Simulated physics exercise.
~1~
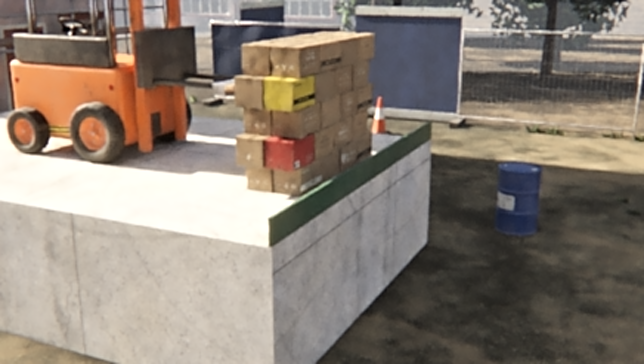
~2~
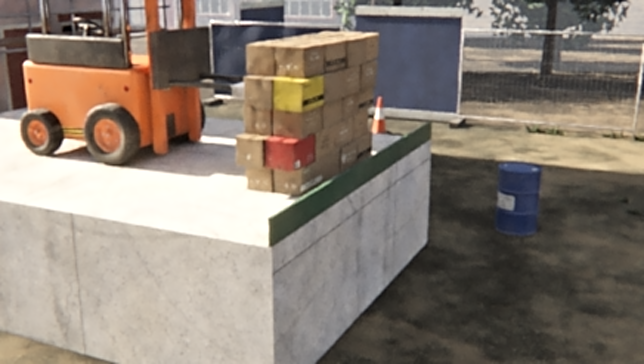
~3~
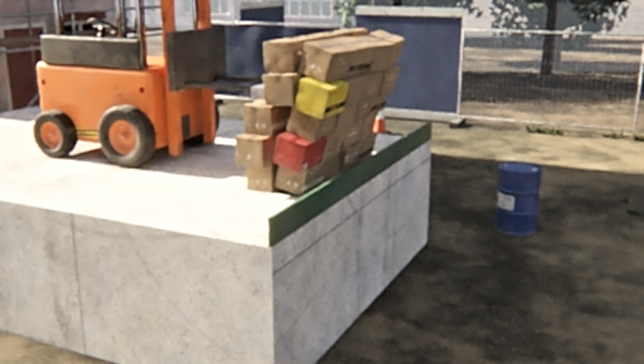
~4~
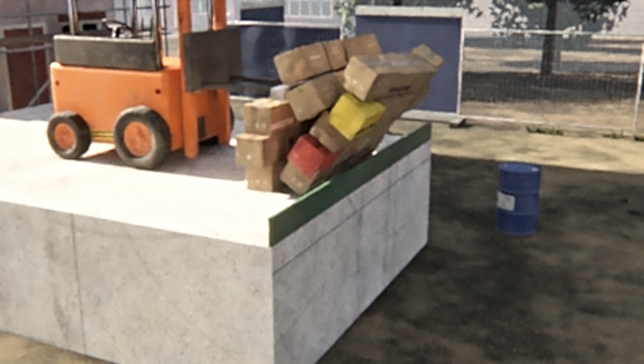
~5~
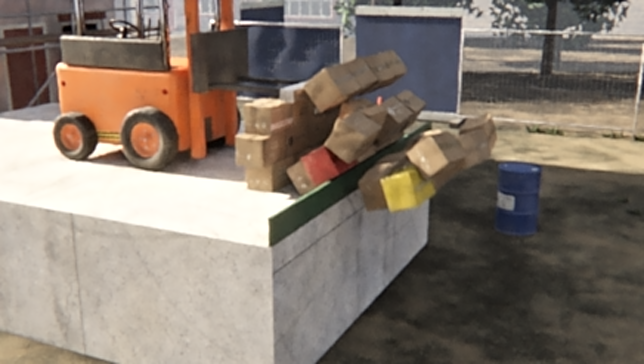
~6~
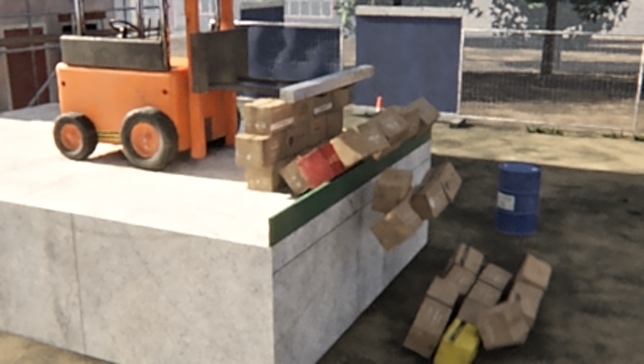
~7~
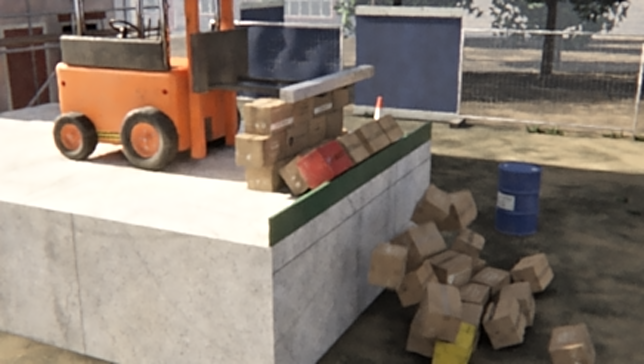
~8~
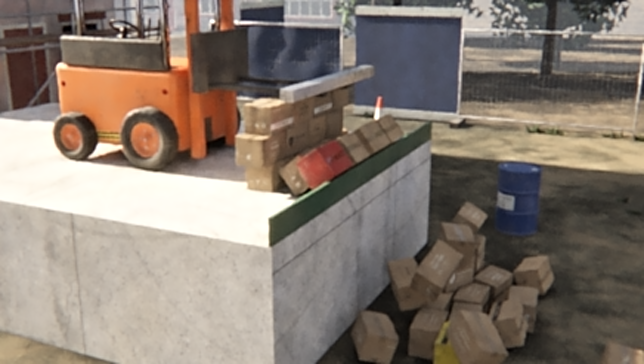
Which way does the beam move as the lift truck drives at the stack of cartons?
The beam moves to the right, along with the truck, towards the deck edge with the green board.
